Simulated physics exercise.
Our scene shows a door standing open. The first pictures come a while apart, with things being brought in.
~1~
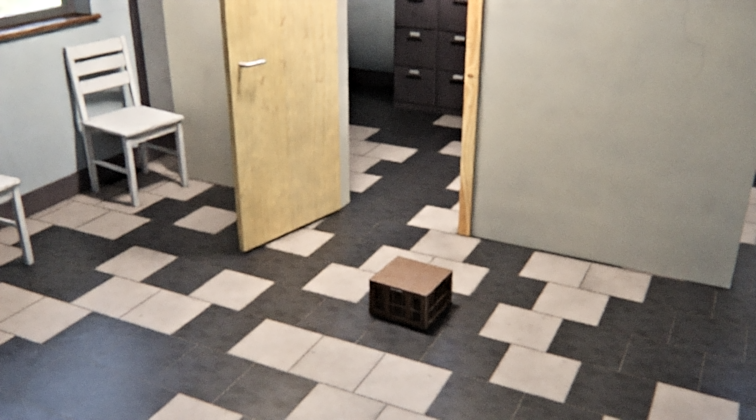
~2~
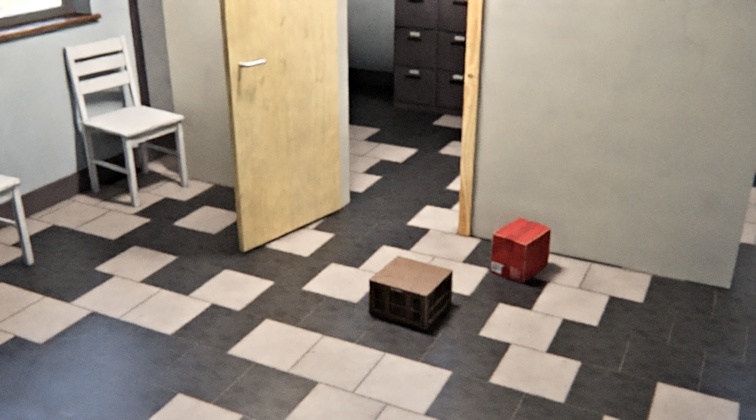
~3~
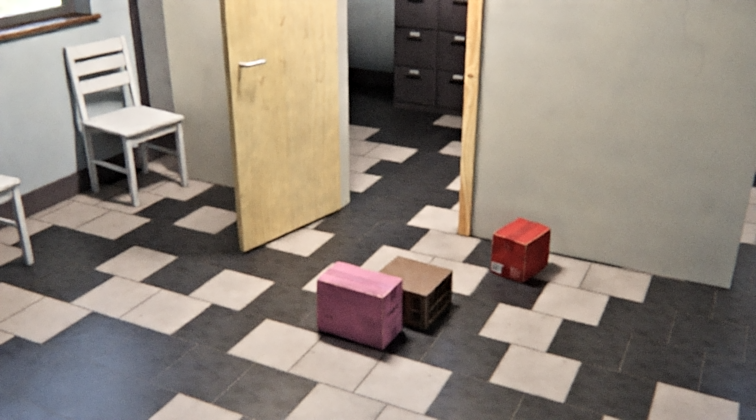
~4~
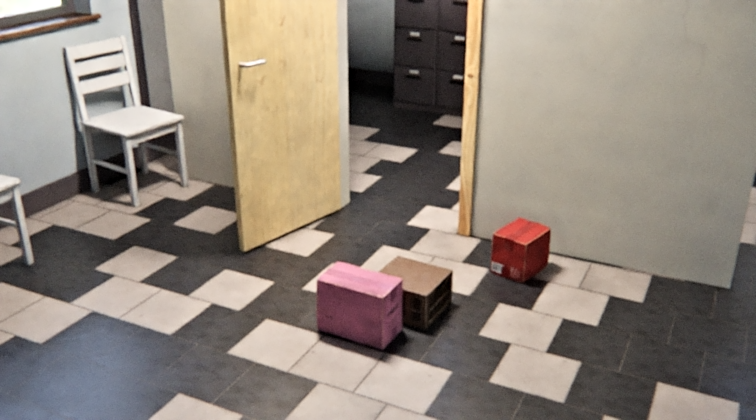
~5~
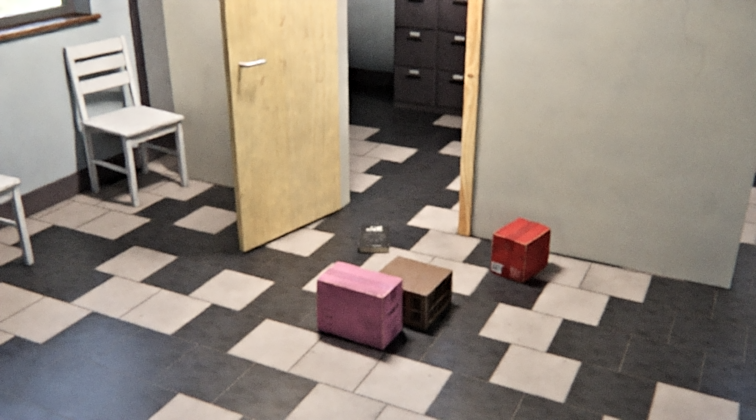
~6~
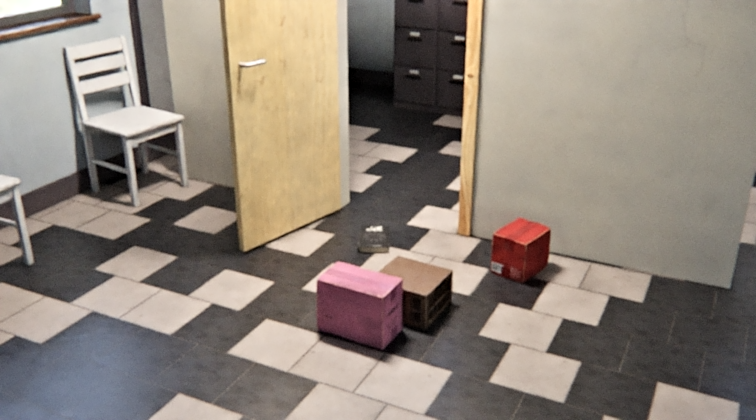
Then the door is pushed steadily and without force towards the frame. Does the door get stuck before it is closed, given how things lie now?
No: Sure enough, the door completes its swing here.
Then, 0.90 s on from there, door 65° open.
Then, 1.40 s on from there, door 32° open; black book shifted a little near (397, 233).
Then, 1.80 s on from there, door 7° open; black book shifted about its own width near (421, 221).
In the end, door 0° open; moved from the start, black book; the other 3 unmoved. At the end, from the last picture's camera, black book near (428, 214).
